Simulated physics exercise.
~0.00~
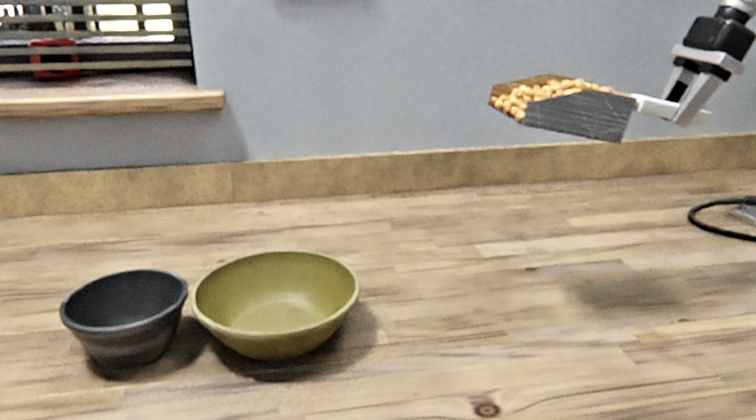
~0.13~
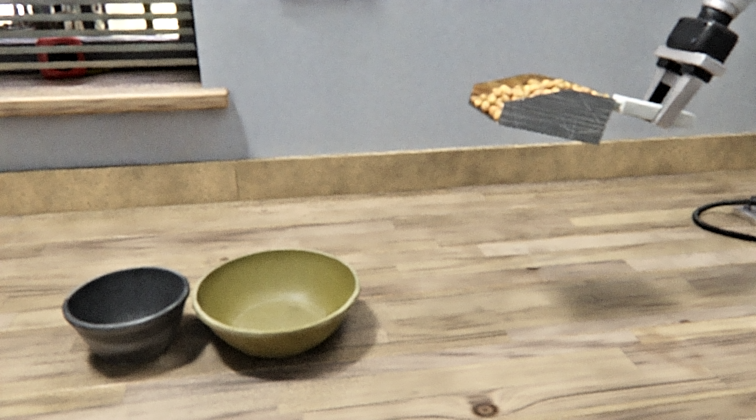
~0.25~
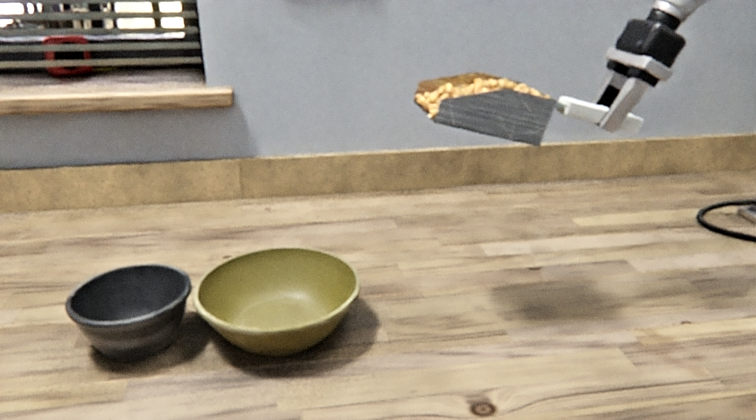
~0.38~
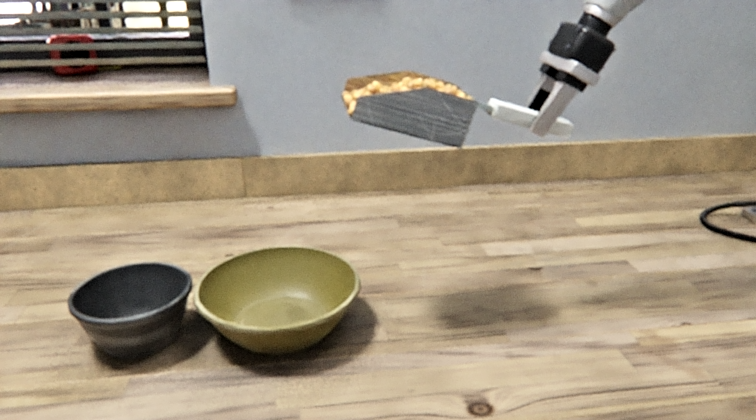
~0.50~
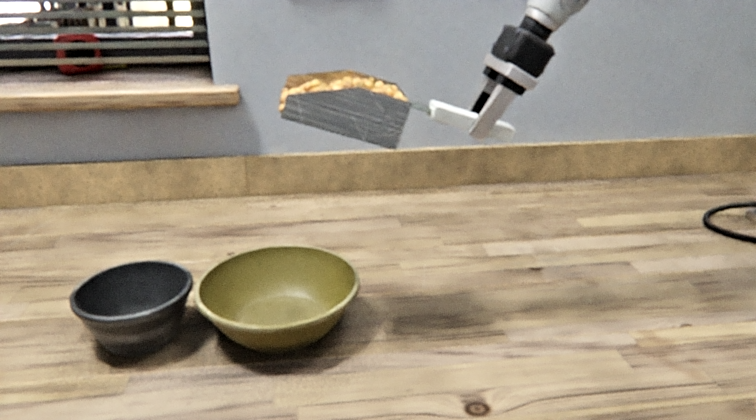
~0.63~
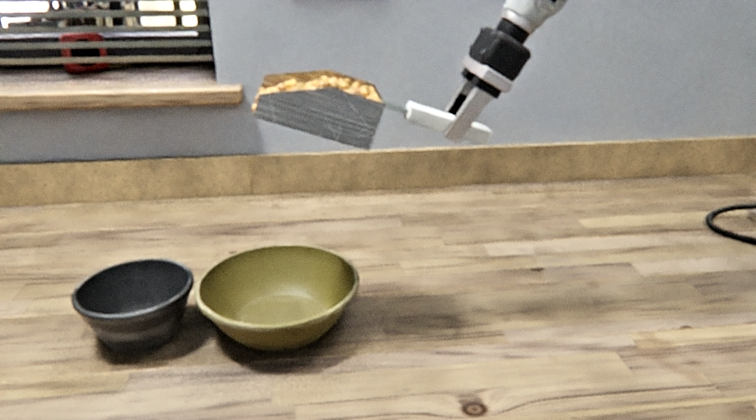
The clip opens with a robot arm at the upper right holding a scoop heaped with chickpeas above a wooden surface, where a dark bowl and an olive-green bowl sit at left. The arm carries the scoop leftward through the air, tilting it slightly backward, until it is above the green bowl, still loaded.
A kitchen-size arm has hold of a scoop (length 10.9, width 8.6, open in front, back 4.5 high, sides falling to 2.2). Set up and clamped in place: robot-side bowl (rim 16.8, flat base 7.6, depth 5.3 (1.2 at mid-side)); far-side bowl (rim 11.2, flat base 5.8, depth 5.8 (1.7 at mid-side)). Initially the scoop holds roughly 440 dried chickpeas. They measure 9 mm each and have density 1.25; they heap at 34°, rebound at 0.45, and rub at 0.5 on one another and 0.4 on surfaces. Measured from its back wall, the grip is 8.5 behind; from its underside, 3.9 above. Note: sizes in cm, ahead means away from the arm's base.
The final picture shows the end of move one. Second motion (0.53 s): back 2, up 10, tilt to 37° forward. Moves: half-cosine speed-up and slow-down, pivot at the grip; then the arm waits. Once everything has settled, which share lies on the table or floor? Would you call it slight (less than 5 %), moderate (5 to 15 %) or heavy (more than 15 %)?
I would call it slight.
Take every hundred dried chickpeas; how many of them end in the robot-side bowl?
100 per cent, give or take.
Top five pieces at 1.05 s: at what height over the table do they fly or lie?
Roughly 26 cm above the table.
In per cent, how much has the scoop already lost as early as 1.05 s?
Share gone by then: Near 10 %.
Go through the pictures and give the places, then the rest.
The first picture shows scoop floor at (561, 122), tilted 13° backward; upper third of the load around (570, 96), from x 495 to 625, top at y 85; 437 on the scoop.
The second picture shows scoop floor at (540, 122), tilted 14° backward; upper third of the load around (548, 96), from x 475 to 605, top at y 85.
The third picture shows scoop floor at (484, 122), tilted 15° backward; upper third of the load around (490, 95), from x 420 to 545, top at y 80.
The fourth picture shows scoop floor at (409, 121), tilted 17° backward; upper third of the load around (411, 94), from x 345 to 470, top at y 80.
The fifth picture shows scoop floor at (347, 121), tilted 18° backward; upper third of the load around (344, 93), from x 285 to 405, top at y 80.
The sixth picture shows scoop floor at (323, 121), tilted 19° backward; upper third of the load around (319, 93), from x 255 to 375, top at y 80; 437 on the scoop.
After 0.84 s, level, highest piece 27 above the table; 437 on the scoop.
After 1.05 s, tilted 32° forward, highest piece 27 above the table; 383 on the scoop, 4 in the robot-side bowl, 50 in flight or on a rim.
After 1.36 s, tilted 37° forward, highest piece 21 above the table; 282 in the robot-side bowl, 58 on the scoop, 97 in flight or on a rim.
After 2.41 s, tilted 37° forward, highest piece 4 above the table; 437 in the robot-side bowl.
At rest, 437 in the robot-side bowl. That is 0 % on the table or floor.
